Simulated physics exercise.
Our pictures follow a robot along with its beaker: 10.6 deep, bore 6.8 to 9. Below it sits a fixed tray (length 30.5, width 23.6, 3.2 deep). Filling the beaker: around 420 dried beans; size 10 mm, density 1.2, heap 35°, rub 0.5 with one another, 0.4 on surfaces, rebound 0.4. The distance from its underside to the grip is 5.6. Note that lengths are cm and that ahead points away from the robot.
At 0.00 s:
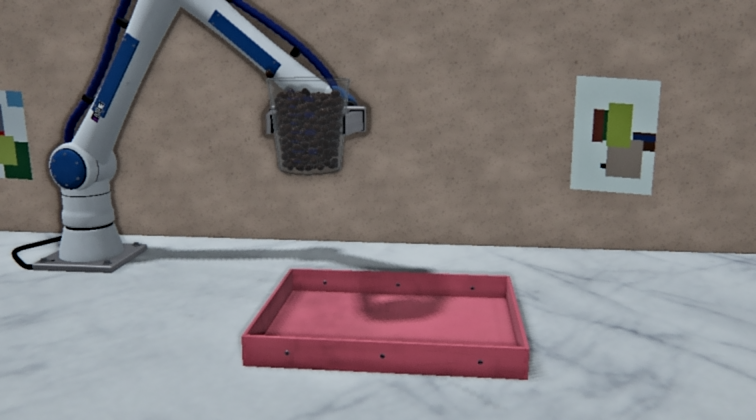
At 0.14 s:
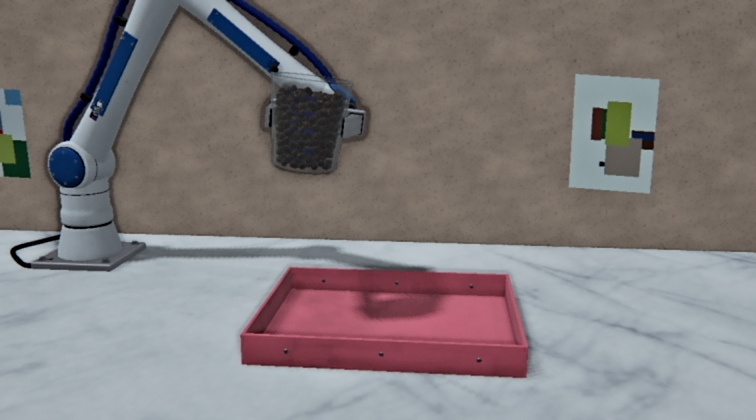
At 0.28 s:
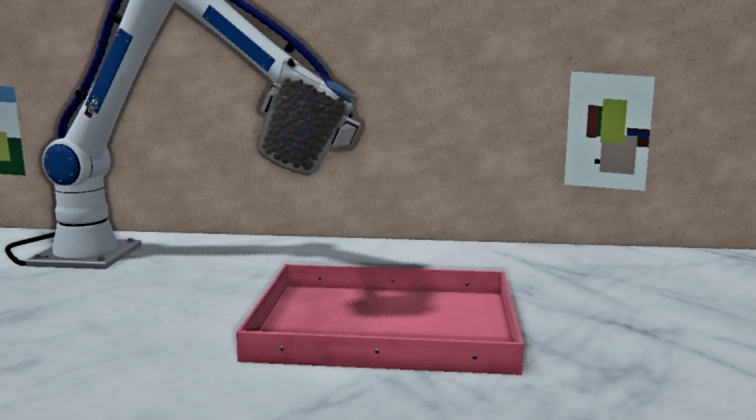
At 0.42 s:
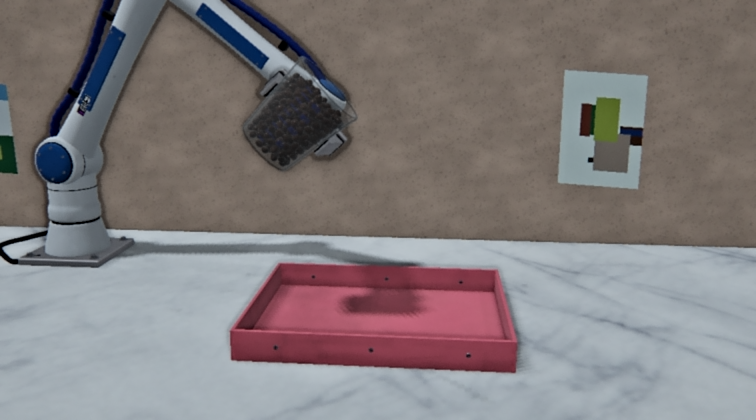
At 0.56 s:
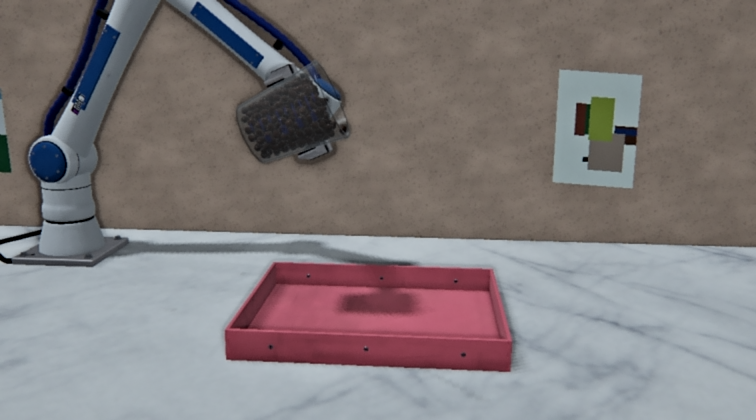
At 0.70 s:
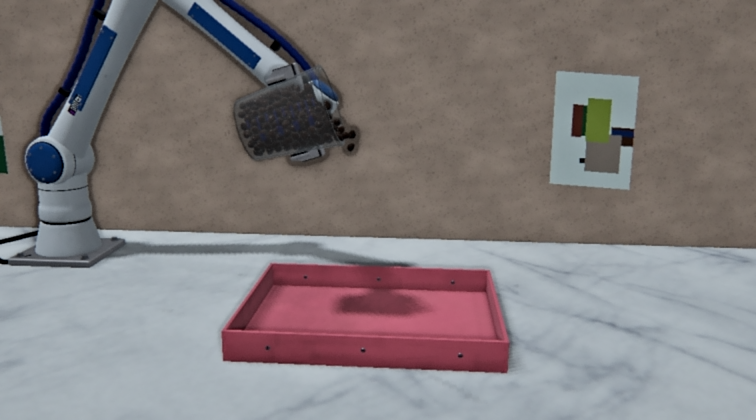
A robot arm tilts a clear beaker of dark beans steeply to the right above a pink tray.
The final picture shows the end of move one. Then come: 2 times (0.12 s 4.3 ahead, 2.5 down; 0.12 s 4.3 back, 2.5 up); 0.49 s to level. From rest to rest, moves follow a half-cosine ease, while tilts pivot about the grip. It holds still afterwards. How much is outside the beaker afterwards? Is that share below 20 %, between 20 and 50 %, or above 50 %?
The share is between 20 and 50 %.
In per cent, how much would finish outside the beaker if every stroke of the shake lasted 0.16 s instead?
It would be some 25 %.
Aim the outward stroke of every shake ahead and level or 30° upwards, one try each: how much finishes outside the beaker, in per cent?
Roughly 65 per cent, then 80 per cent.
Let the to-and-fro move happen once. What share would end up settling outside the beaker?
25 per cent or so.
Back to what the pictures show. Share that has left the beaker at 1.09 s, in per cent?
I'd put it at some 25 per cent at that point.
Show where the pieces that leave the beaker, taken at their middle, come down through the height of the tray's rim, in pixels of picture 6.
Estimated centre near (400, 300) in pixels.
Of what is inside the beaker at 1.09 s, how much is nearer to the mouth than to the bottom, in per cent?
I'd say close to 50 per cent.
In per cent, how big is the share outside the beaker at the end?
Close to 40 in a hundred.
After 1.09 s, tilted 73° forward, highest piece 25 above the table; 322 in the beaker, 84 in the tray, 1 on the table or floor, 18 in flight or on a rim.
After 1.48 s, tilted 25° forward, highest piece 29 above the table; 259 in the beaker, 160 in the tray, 4 on the table or floor, 2 in flight or on a rim.
After 1.87 s, level, highest piece 30 above the table; 259 in the beaker, 162 in the tray, 4 on the table or floor.
After 2.92 s, level, highest piece 30 above the table; 259 in the beaker, 162 in the tray, 4 on the table or floor.
In the end, 259 in the beaker, 162 in the tray, 4 on the table or floor. That is 39 % outside the beaker.
